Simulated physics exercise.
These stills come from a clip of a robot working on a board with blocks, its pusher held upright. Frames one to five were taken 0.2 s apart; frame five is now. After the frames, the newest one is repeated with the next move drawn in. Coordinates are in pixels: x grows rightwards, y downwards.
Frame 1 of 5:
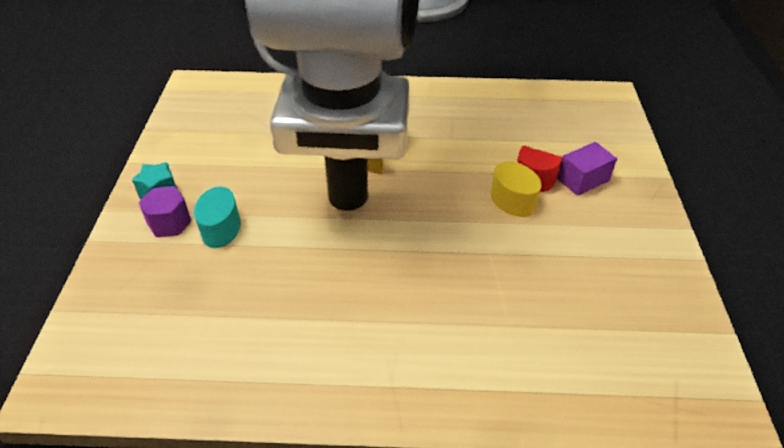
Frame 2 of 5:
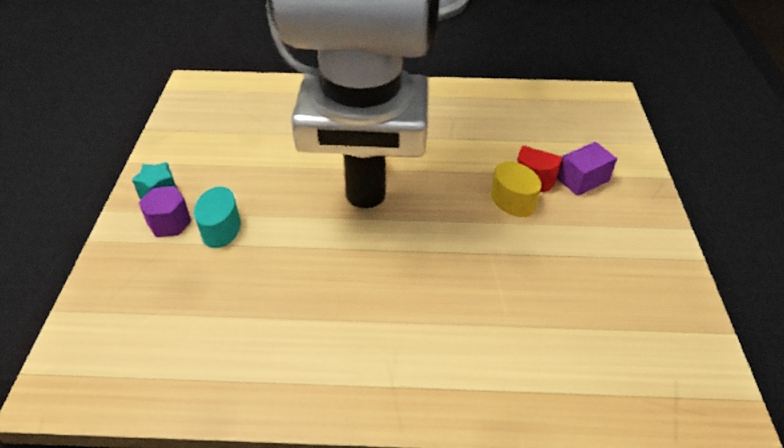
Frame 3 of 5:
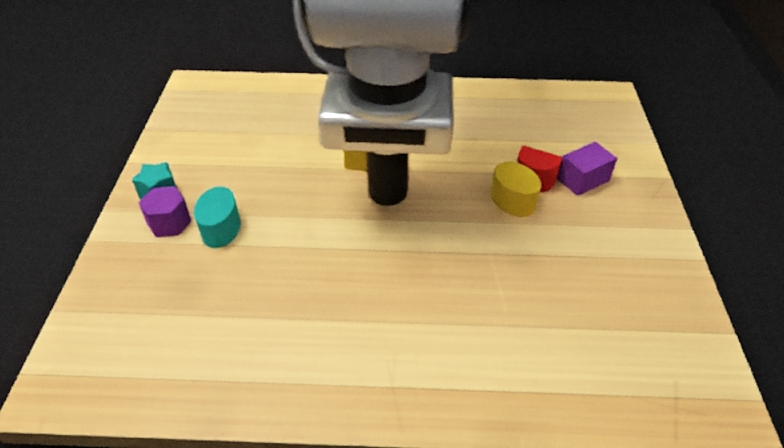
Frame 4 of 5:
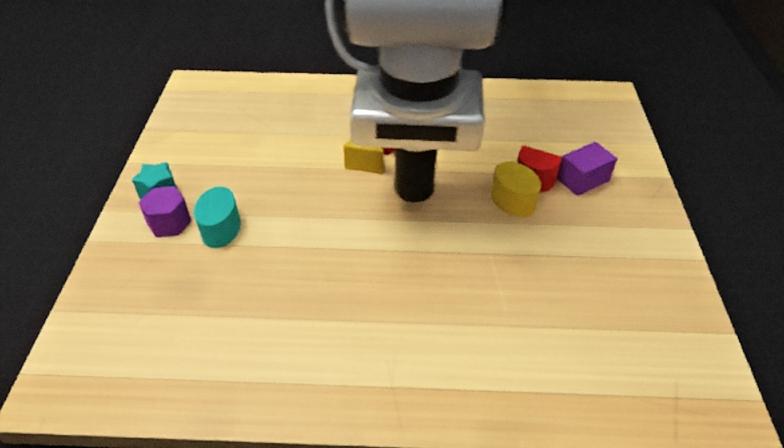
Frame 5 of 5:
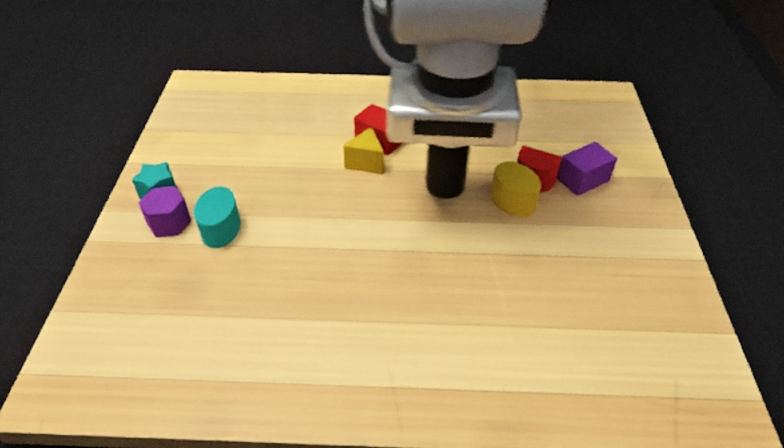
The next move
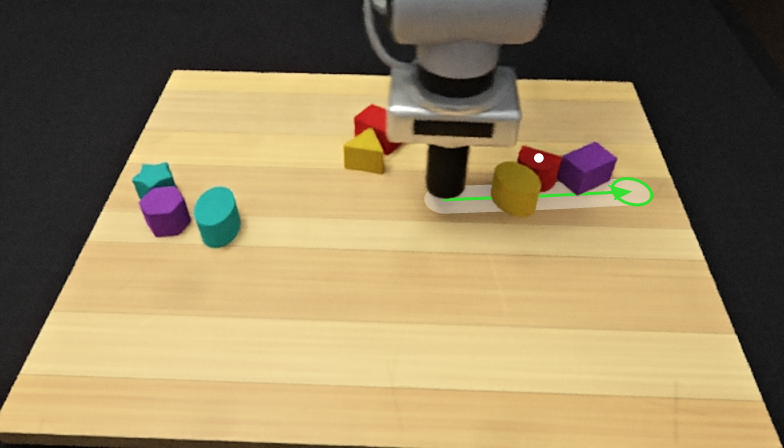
At first, a robot arm holds its black pusher over a wooden board, between teal and purple blocks on the left and yellow, red and purple ones on the right. The arm slides steadily right, uncovering a yellow triangular block and a red one behind it, while the blocks stay still.
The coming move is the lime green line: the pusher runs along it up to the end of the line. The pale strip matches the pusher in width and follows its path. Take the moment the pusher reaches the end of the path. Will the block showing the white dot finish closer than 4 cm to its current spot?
In short: Yes.
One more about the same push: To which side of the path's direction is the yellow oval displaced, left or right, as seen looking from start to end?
Moves right.
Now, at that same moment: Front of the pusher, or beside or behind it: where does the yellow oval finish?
At that point it is off to one side or behind.
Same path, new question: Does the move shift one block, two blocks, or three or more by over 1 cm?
I think three or more will be displaced.
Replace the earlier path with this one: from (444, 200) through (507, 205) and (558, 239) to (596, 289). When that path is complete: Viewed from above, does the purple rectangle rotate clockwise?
It seems so.
Path on the board, from (444, 200) directly to (632, 191); the dot is on the red D-shaped block.
On the path given first. One third of the way, pusher (512, 183); yellow oval (555, 179), turned 10° clockwise; red D-shaped block (559, 152), turned 60° anticlockwise; purple rectangle (600, 152), turned 45° clockwise.
Two thirds of the way, pusher (575, 181); yellow oval (617, 186), turned 55° clockwise; red D-shaped block (564, 147), turned 80° anticlockwise; purple rectangle (605, 151), turned 55° clockwise.
At the end, pusher (638, 177); yellow triangular block in place; yellow oval (662, 196), turned 130° clockwise; red D-shaped block (564, 147), turned 80° anticlockwise; purple rectangle (614, 146), turned 25° clockwise.
